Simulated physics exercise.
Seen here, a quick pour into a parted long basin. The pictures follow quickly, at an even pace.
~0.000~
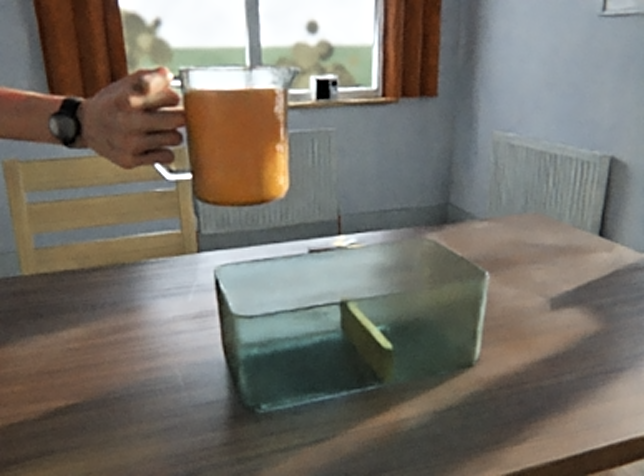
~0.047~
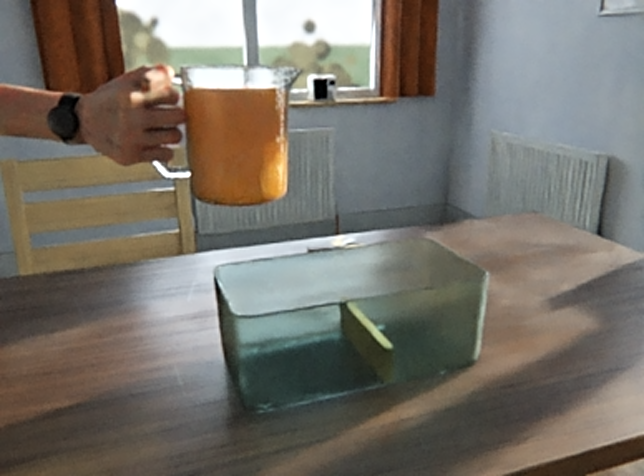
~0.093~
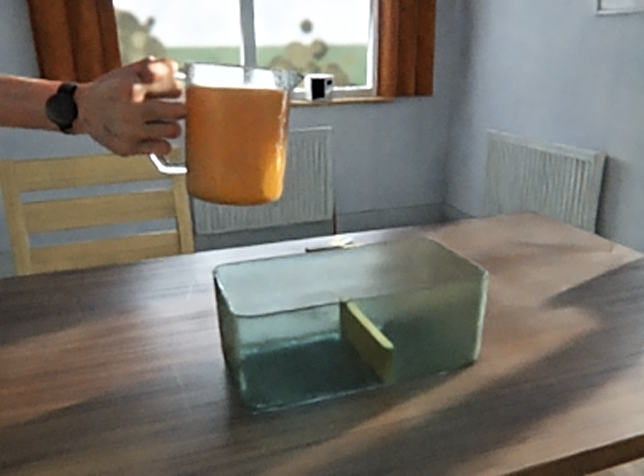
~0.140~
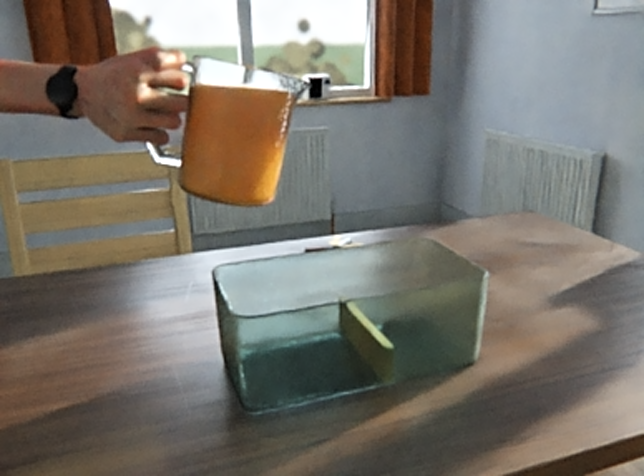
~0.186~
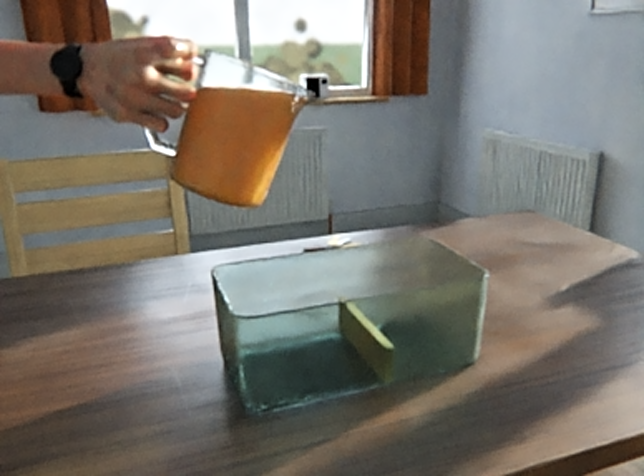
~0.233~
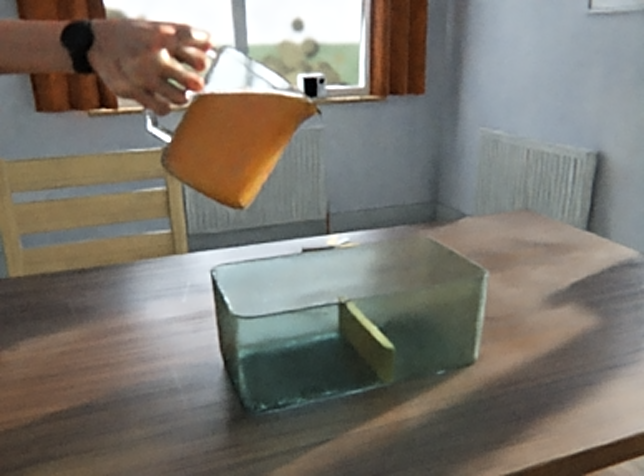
A hand with a dark watch, reaching in from the left, holds a clear jug of orange juice above a long glass basin parted by a low yellowish wall. The still camera looks slightly down across a brown wooden table in a grey-blue room, with a pale chair, radiators and an orange-curtained window behind. The jug starts upright, then leans steadily further to the right, the juice shifting toward its spout.
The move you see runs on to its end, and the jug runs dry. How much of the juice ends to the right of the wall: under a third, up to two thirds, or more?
It comes to from a third to two thirds.
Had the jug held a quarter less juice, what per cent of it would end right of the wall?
About 35 per cent.
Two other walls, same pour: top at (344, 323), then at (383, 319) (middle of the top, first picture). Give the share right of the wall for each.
Roughly 85 per cent, and 10 per cent.
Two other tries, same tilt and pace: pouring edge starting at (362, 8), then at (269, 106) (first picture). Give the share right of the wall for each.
The first gives 55 %, the second 5 %.
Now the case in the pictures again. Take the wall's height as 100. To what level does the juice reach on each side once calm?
Left: 40 %. Right: 50 %.
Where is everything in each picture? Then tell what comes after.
In the first picture, it leans 0°; its right rim is at (300, 68); the juice meets the walls at (184, 90) and (283, 86); the long basin's rim runs from (223, 291) to (459, 257); the wall's top is at (364, 322).
In the second picture, it leans 2°; its right rim is at (302, 69); the juice meets the walls at (185, 88) and (284, 87).
In the third picture, it leans 6°; its right rim is at (306, 74); the juice meets the walls at (187, 86) and (287, 89).
In the fourth picture, it leans 13°; its right rim is at (311, 84); the juice meets the walls at (191, 87) and (292, 90).
In the fifth picture, it leans 23°; its right rim is at (317, 97); the juice meets the walls at (189, 116) and (303, 94).
In the sixth picture, it leans 34°; its right rim is at (321, 113); the juice meets the walls at (178, 125) and (315, 105).
A moment on, the jug is tipped on its side and 59 per cent is still to pour, 0 is left of the wall and 11 right of it.
Next, the jug is tipped right over and 17 per cent is still to pour, 25 is left of the wall and 36 right of it.
Then the jug is tipped right over and 3 per cent is still to pour, 39 is left of the wall and 51 right of it.
Later the jug is tipped right over and 0 per cent is still to pour, 46 is left of the wall and 51 right of it.
Finally, 46 per cent lies left of the wall, 51 right of it and 2 outside.
